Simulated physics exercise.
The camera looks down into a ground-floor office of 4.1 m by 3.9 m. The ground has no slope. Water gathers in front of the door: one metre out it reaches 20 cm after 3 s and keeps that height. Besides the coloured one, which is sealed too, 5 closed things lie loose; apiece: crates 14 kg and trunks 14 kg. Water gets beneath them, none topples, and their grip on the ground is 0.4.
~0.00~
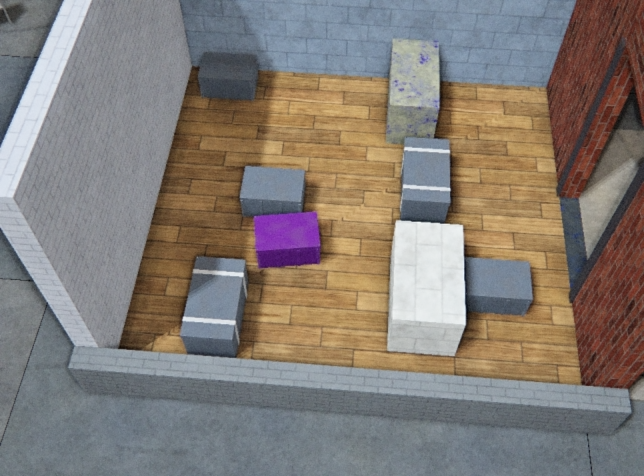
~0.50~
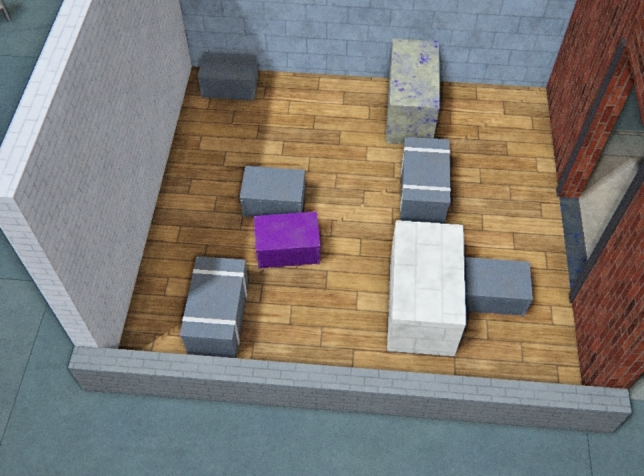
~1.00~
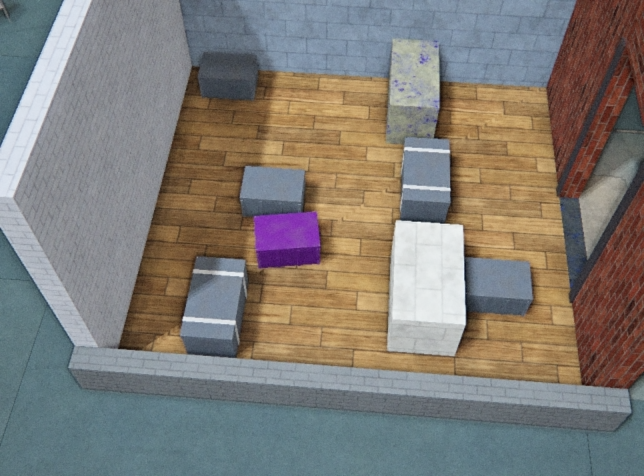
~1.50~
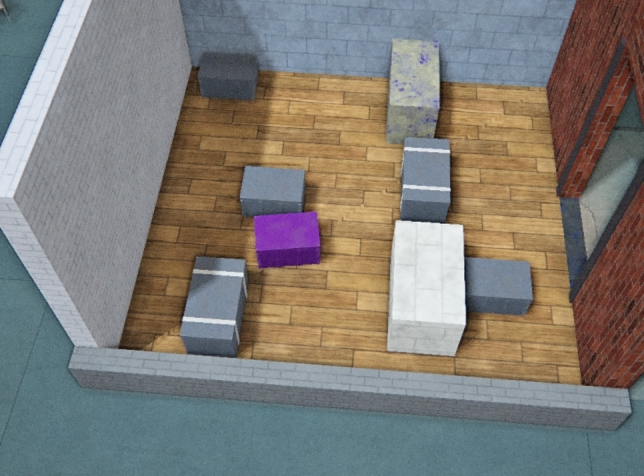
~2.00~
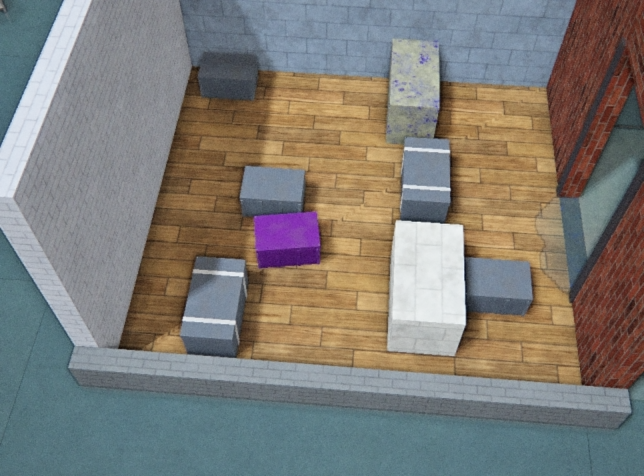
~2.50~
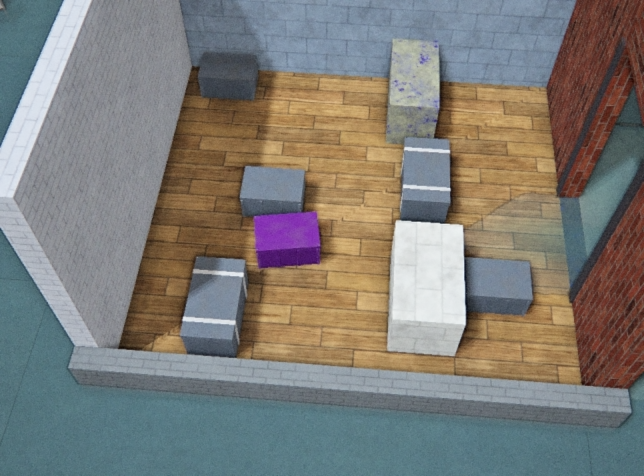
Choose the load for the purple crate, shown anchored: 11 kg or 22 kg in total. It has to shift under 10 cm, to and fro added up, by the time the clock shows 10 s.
I expect that only the larger load is enough.
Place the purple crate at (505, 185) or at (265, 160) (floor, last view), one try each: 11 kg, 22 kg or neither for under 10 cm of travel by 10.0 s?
In turn: Neither is enough; neither holds.
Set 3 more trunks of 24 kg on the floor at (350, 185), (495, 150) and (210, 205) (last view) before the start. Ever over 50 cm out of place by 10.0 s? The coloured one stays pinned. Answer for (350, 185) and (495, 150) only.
In turn: Past it, under.
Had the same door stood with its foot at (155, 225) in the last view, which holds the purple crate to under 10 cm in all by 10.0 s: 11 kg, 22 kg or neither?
In that case neither load is enough.
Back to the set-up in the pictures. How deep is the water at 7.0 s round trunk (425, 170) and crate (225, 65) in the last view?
About 9 and 12 cm.
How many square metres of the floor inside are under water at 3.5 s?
Some 3.0 m2.
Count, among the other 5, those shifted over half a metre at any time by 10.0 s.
That makes 4.
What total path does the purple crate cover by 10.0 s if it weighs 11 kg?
Some 100 cm in all.
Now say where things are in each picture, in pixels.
In the first frame, the purple crate at (287, 231), on the bottom; water covers 0.0 m2; 0 of 6 have shifted.
In the second frame, the purple crate at (287, 231), on the bottom; water covers 0.0 m2; 0 of 6 have shifted.
In the third frame, the purple crate at (287, 231), on the bottom; water covers 0.0 m2; 0 of 6 have shifted.
In the fourth frame, the purple crate at (287, 231), on the bottom; water covers 0.0 m2; 0 of 6 have shifted.
In the fifth frame, the purple crate at (287, 231), on the bottom; water covers 0.2 m2; 0 of 6 have shifted.
In the sixth frame, the purple crate at (287, 231) rests on the ground; water covers 0.8 m2; 0 of 6 have shifted.
After 3.5 s the purple crate would be 0 cm from its start with 11 kg and 0 cm from its start with 22 kg; 0 cm of water round it then.
After 4.5 s the purple crate would be 12 cm from its start with 11 kg and 0 cm from its start with 22 kg; 4 cm of water round it then.
After 7.0 s the purple crate would be 62 cm from its start with 11 kg and 0 cm from its start with 22 kg; 4 cm of water round it then.
After 10.0 s the purple crate would be 99 cm from its start with 11 kg and 0 cm from its start with 22 kg; 7 cm of water round it then.
